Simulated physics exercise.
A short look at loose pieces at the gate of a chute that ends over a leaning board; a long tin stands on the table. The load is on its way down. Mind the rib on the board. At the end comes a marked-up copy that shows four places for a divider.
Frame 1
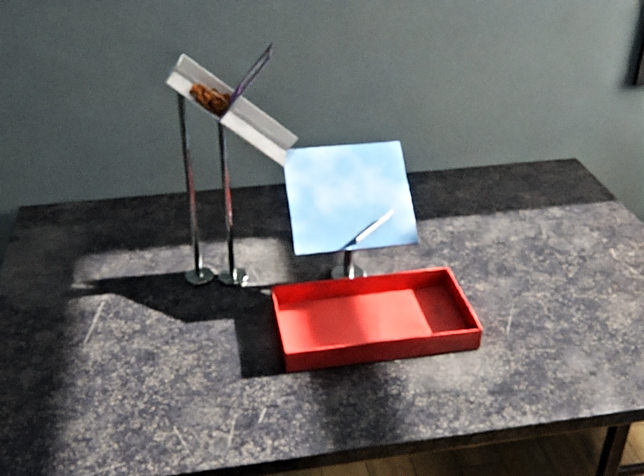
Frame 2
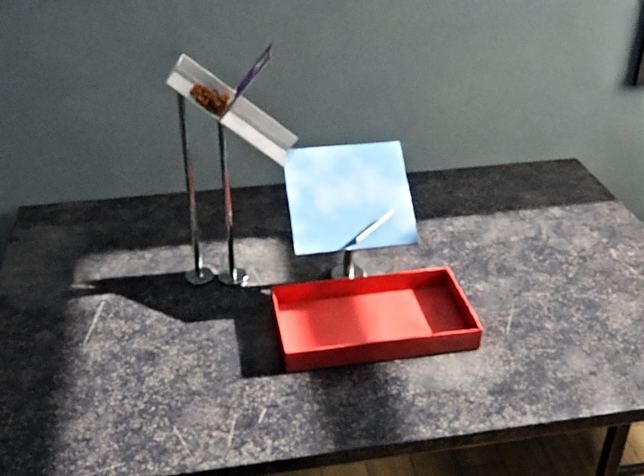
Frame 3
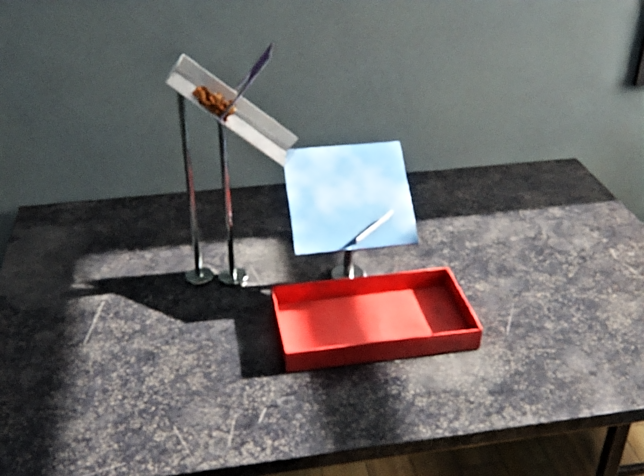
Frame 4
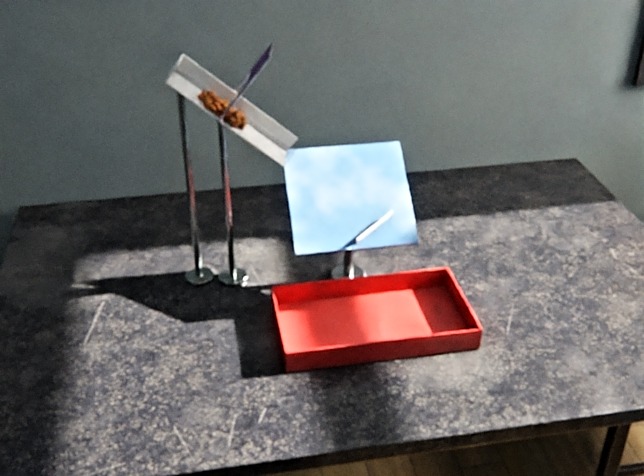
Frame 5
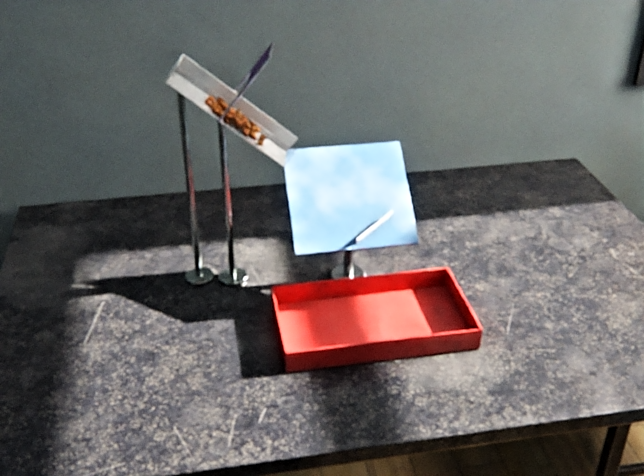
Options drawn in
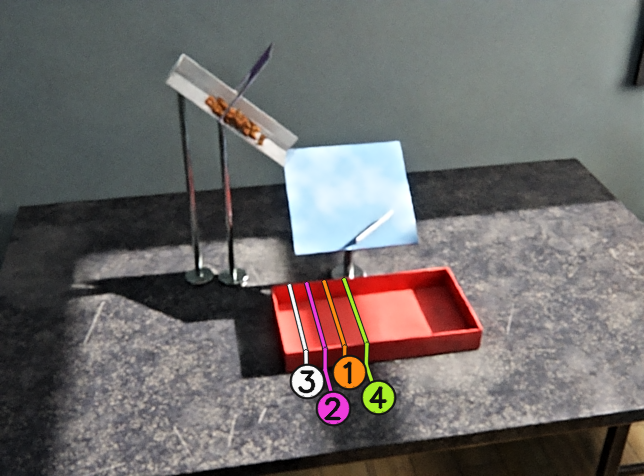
The clip shows small orange-brown pieces bunched in a raised, sloping white chute beside a leaning pale blue board and an empty red tray on a dark table; the pieces then slide down the chute toward the right, spreading out slightly.
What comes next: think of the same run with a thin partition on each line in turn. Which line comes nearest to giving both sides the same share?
Go for 4.
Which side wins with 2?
More lands on the right.
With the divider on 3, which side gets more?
The right side.
On the marked copy, line 1 crosses the front rim at (344, 346); line 2 crosses the front rim at (324, 348); line 3 crosses the front rim at (305, 350); line 4 crosses the front rim at (366, 343).
With 1, of what is caught, a small share on the left of the divider, all but a few on the right.
With 2, of what is caught, none at all on the left of the divider, the whole lot on the right.
With 3, of what is caught, none at all on the left of the divider, the whole lot on the right.
With 4, of what is caught, close to two thirds on the left of the divider, close to a third on the right.
